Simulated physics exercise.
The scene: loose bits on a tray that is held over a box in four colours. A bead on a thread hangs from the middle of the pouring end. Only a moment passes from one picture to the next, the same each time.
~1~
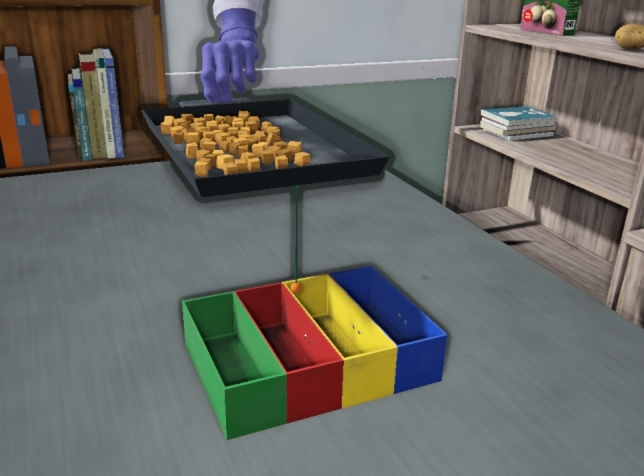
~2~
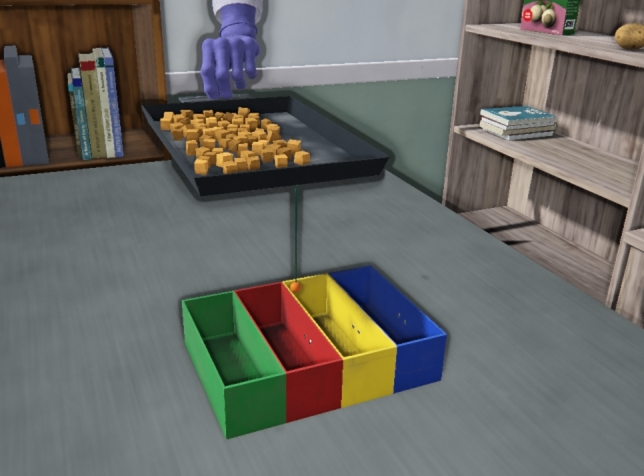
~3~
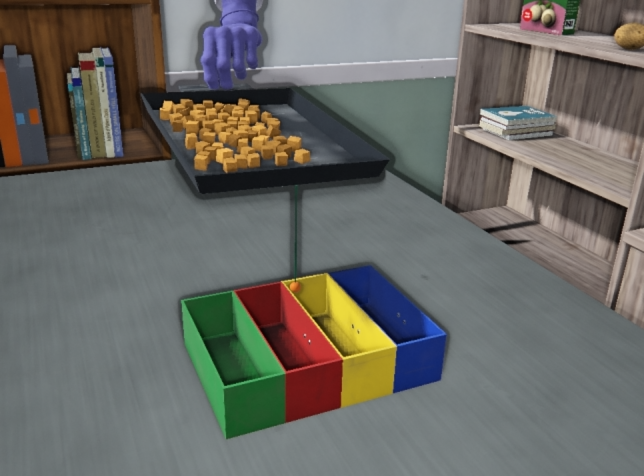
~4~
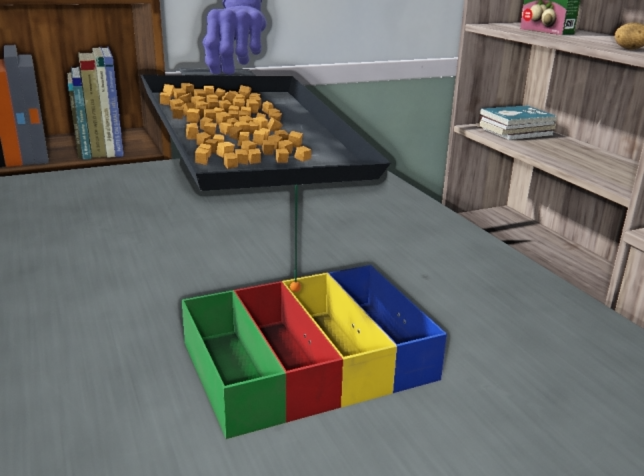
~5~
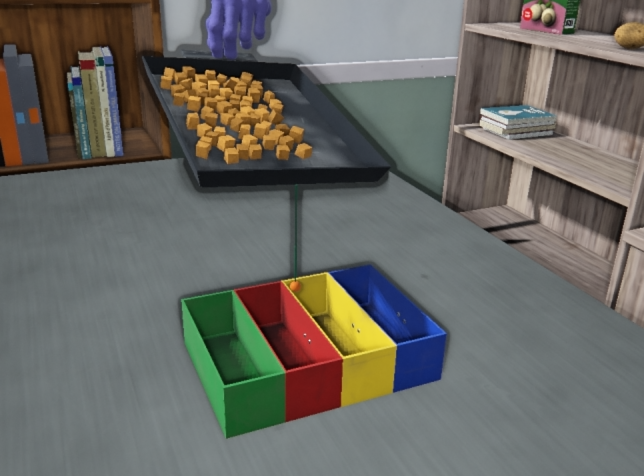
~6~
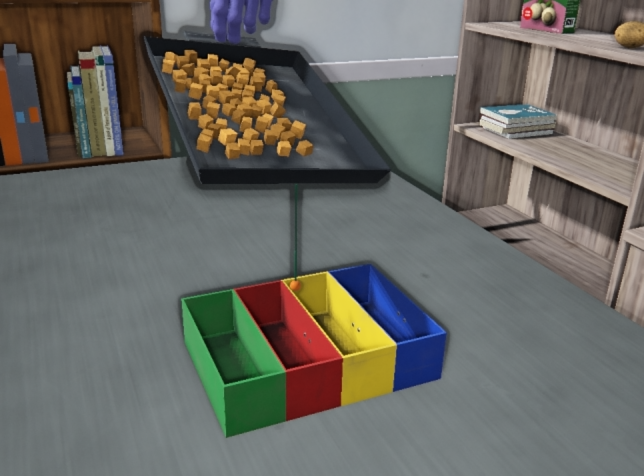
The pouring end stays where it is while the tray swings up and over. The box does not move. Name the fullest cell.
Most goes to the blue cell.
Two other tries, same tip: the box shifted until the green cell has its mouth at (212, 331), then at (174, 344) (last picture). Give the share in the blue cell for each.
About 40 and 30 per cent.
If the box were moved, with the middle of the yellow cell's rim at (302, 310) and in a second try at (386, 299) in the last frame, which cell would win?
The first try: The blue one. The second: That yellow cell.
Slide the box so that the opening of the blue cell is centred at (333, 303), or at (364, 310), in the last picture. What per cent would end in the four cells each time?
About 30 and 50 per cent.
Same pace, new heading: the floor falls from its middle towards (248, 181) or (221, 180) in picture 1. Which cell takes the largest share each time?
At the first place that green cell, at the second that green cell.
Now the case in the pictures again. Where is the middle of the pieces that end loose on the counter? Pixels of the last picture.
Roughly at (485, 342).
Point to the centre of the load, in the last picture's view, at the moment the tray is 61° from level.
At about (334, 151).
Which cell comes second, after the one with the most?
Next in line is the yellow cell.
Soon, tray tipped steeply; nearly all on the tray; a small part falling or outside the box.
A while on, tray tipped right over; about a third on the tray; about a third in the blue cell; a small part in the yellow cell; about a quarter falling or outside the box.
Towards the end, tray tipped past a quarter turn; about half in the blue cell; about a quarter in the yellow cell; a small part falling or outside the box.
Finally, tray tipped past a quarter turn; about half in the blue cell; about a quarter in the yellow cell; none in the green cell; none in the red cell; a small part outside the box.
